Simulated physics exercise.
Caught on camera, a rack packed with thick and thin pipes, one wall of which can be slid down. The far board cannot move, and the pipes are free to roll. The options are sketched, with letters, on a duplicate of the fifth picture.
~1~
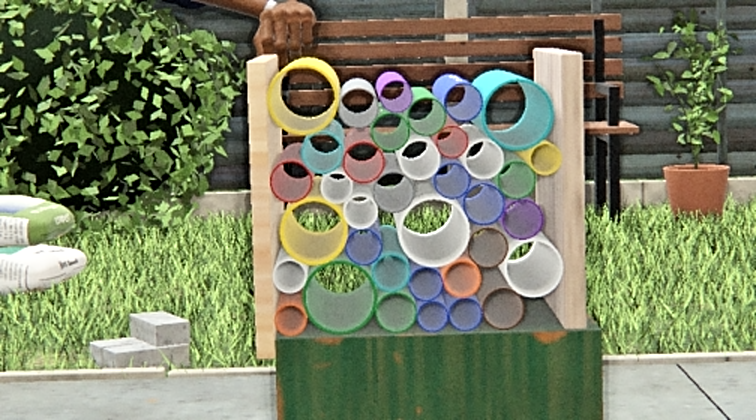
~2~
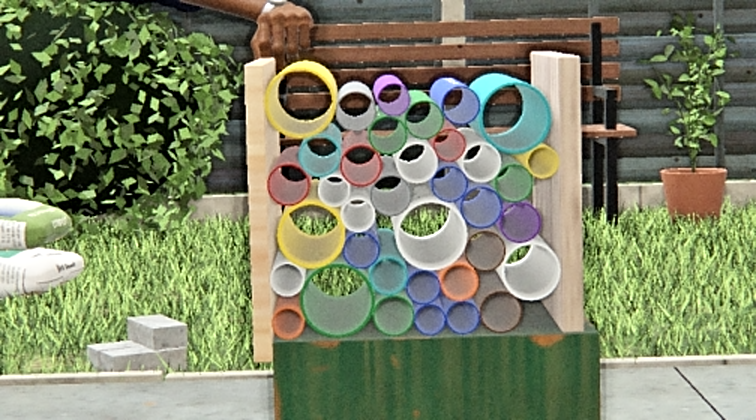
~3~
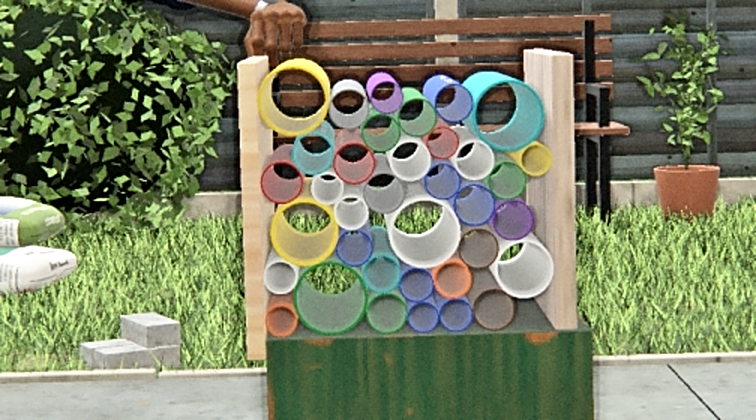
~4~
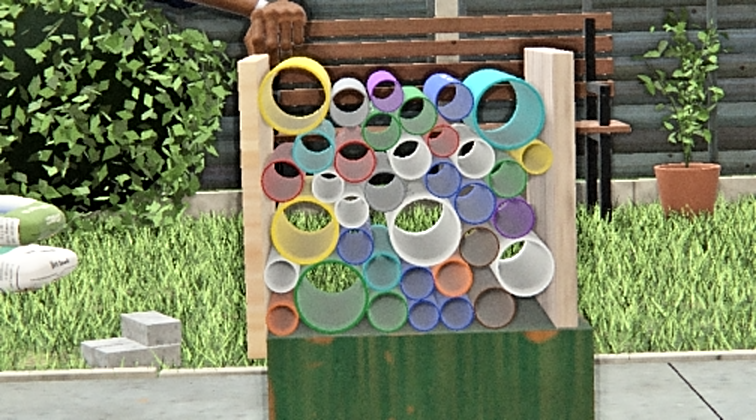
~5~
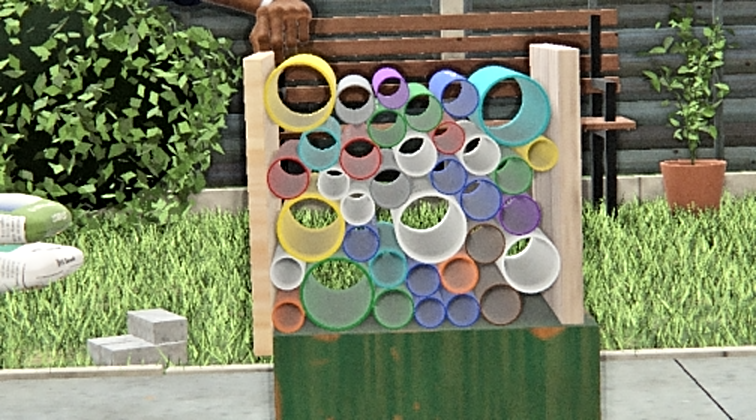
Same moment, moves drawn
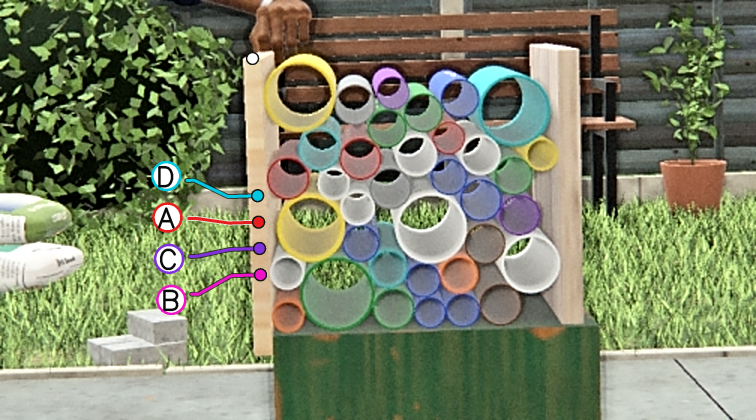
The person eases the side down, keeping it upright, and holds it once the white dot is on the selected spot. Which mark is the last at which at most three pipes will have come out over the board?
It can be let down to D.
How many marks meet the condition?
One of them.
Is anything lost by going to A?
Yes.
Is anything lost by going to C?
Yes, at C.
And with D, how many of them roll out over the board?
With D, one.
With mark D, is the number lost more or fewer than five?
At D, fewer than five.
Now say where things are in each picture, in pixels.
In the first frame, side board (269, 194); an orange pipe (290, 320); a brown pipe (503, 308).
In the second frame, a brown pipe (501, 311); an orange pipe (459, 282).
In the third frame, a white pipe (352, 213); a white pipe (327, 189).
In the fourth frame, a white pipe (411, 159); a red pipe (443, 141).
In the fifth frame, a purple pipe (393, 93); side board (266, 191); an orange pipe (288, 317).
On the copy, A at (258, 222); B at (260, 275); C at (259, 249); D at (257, 196); the white dot at (252, 58).
On D. First, top of the board (265, 119).
Then, top of the board (267, 191).
Finally, top of the board (267, 195), one out over the board.
By contrast, A more than three out over the board; B more than three out over the board; C more than three out over the board.
